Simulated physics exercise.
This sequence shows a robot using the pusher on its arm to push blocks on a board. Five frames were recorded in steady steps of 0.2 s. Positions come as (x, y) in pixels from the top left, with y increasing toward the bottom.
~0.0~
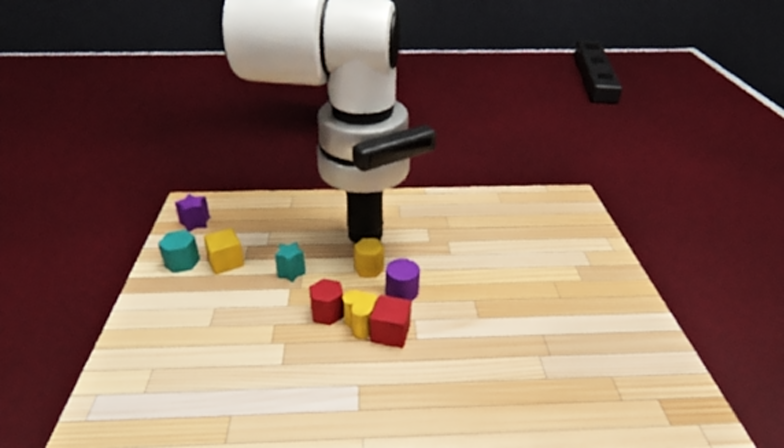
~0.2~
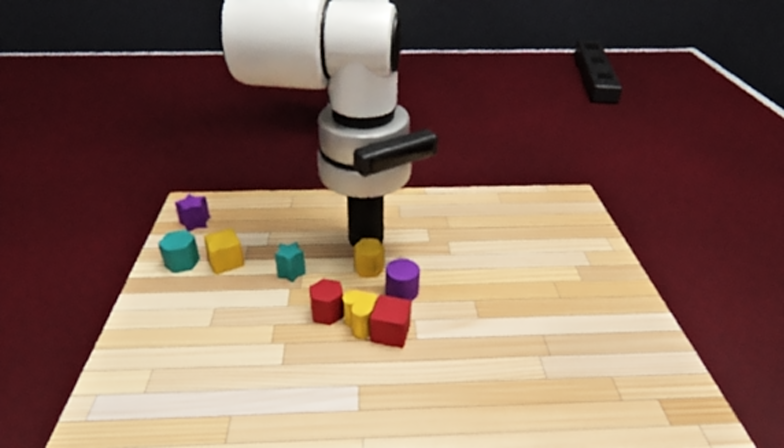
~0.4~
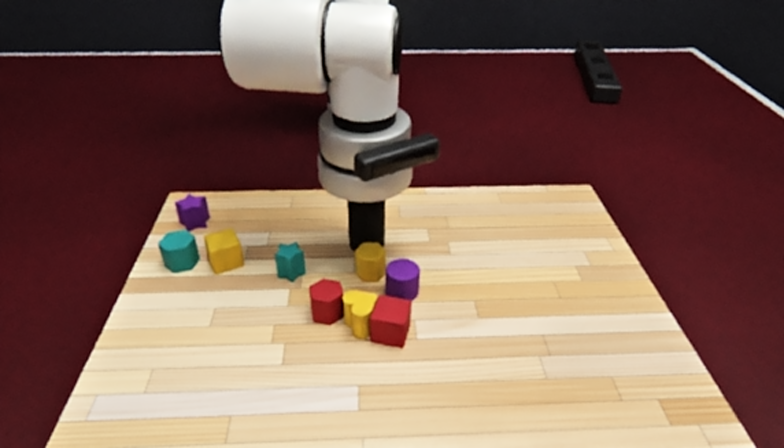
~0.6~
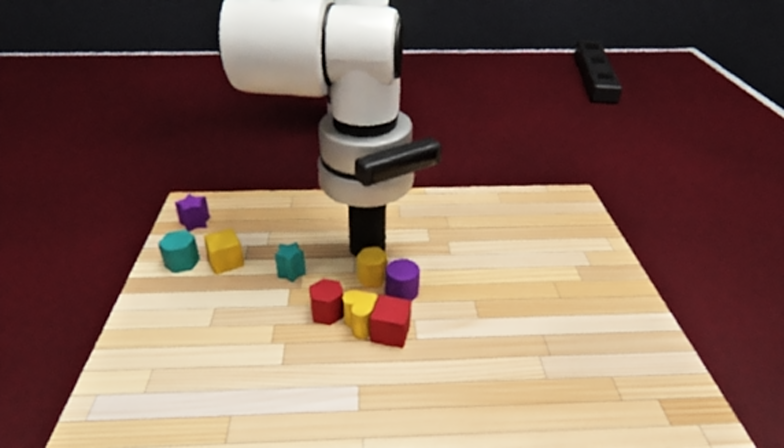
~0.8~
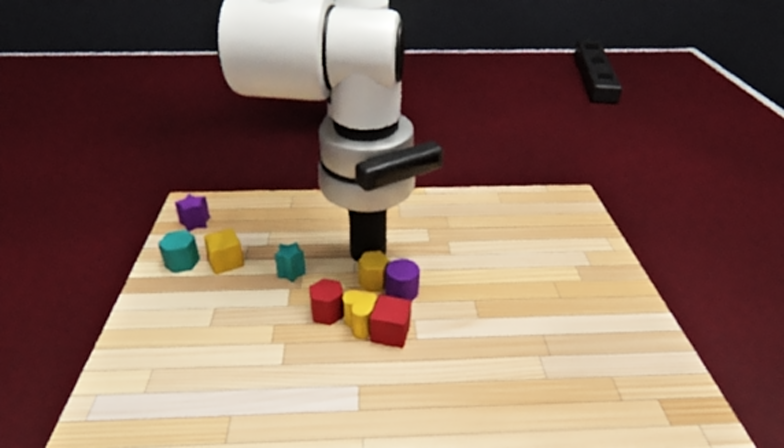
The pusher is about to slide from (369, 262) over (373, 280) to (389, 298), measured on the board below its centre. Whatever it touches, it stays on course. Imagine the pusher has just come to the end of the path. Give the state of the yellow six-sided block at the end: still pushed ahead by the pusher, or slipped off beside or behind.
Still in front.
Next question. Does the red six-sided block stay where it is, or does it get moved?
Here's my answer: The red six-sided block remains in position.
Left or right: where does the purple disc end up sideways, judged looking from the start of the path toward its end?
It moves off to the left.
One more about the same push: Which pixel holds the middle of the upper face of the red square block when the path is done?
Just about (397, 324).
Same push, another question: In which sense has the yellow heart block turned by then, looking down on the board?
Viewed from overhead, the yellow heart block winds up turned clockwise.
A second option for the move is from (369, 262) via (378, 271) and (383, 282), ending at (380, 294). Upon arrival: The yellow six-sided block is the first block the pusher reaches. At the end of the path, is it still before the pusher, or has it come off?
Ahead to the end.
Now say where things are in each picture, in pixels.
The first frame shows pusher tip (365, 235); block tops, red six-sided block (326, 289); yellow heart block (360, 301); yellow six-sided block (369, 246); red square block (391, 309); purple disc (403, 268).
The second frame shows pusher (366, 240); blocks unchanged.
The third frame shows pusher (367, 245); yellow six-sided block (371, 250).
The fourth frame shows pusher (368, 249); yellow six-sided block (372, 255).
The fifth frame shows pusher (368, 253); red six-sided block (326, 289); yellow heart block (360, 301); yellow six-sided block (374, 259); red square block (391, 309); purple disc (403, 268).
What follows on the original path. Halfway along, pusher (374, 272); yellow six-sided block (377, 280); purple disc (410, 276).
At the end, pusher (389, 289); red six-sided block in place; yellow heart block (356, 309), turned 40° clockwise; yellow six-sided block (385, 299), turned 30° clockwise; red square block (397, 324), turned 20° anticlockwise; purple disc (426, 283).
